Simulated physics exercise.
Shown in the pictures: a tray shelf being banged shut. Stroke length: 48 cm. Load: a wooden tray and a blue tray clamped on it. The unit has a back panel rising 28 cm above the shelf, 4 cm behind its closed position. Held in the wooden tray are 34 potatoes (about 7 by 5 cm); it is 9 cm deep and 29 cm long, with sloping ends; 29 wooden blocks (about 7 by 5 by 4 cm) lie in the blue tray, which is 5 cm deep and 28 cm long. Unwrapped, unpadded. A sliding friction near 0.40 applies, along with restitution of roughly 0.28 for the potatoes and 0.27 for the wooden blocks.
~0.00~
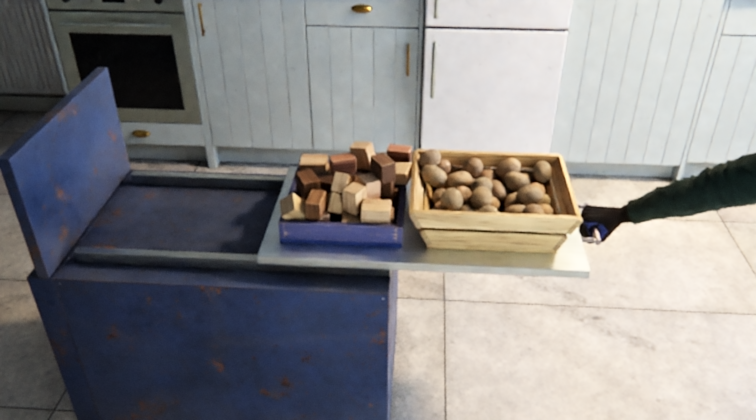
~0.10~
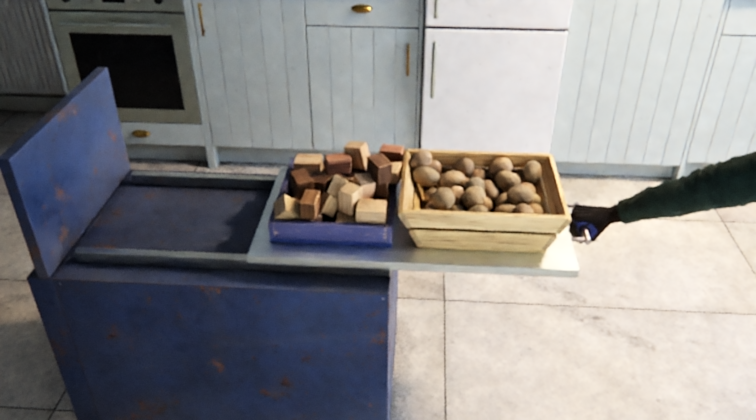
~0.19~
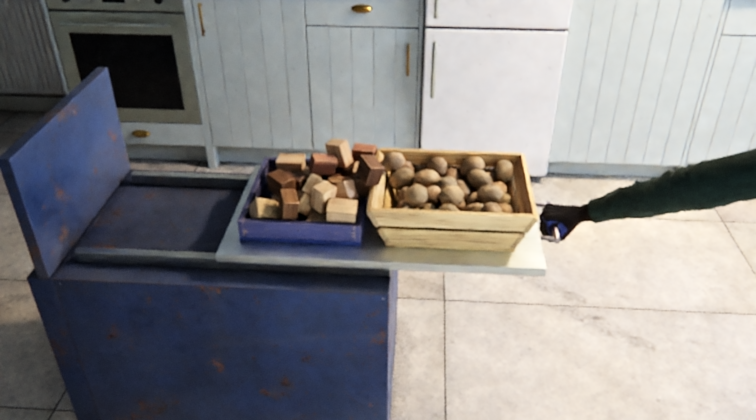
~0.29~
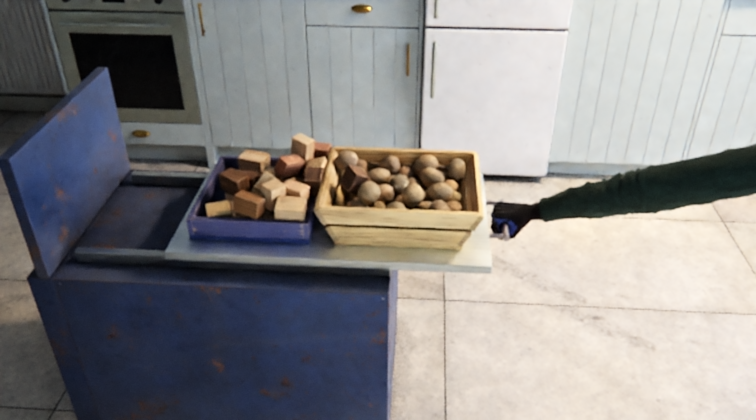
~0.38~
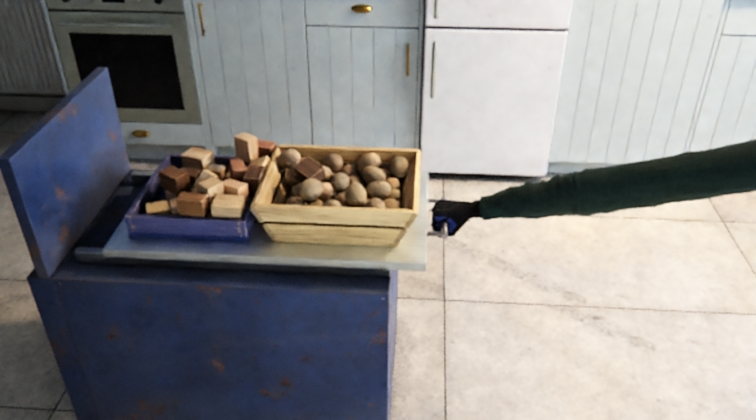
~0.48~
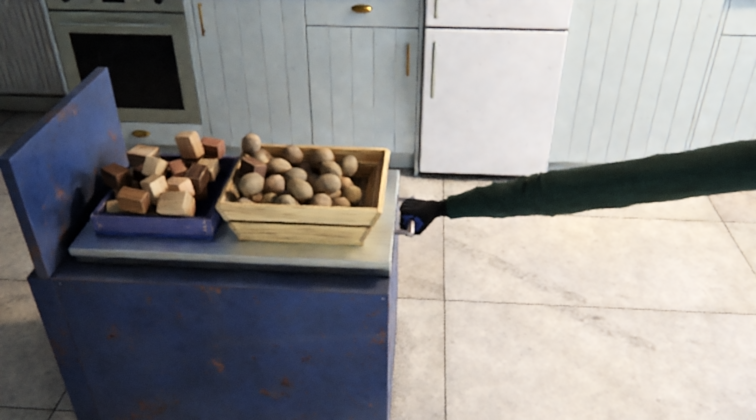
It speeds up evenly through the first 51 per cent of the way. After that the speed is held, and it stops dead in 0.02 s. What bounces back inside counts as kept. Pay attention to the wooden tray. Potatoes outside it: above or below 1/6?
Below.
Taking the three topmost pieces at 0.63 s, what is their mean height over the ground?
I'd say near 80 cm.
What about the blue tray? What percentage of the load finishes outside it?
Lost: Blue tray 30 per cent.
After 0.63 s, 2 of 34 out of the wooden tray and 7 of 29 out of the blue tray.
After 0.85 s, 2 of 34 out of the wooden tray and 8 of 29 out of the blue tray.
Final count (at 1.28 s), 2 of 34 out of the wooden tray and 8 of 29 out of the blue tray. Asked share, 2 of 34, 6 per cent.
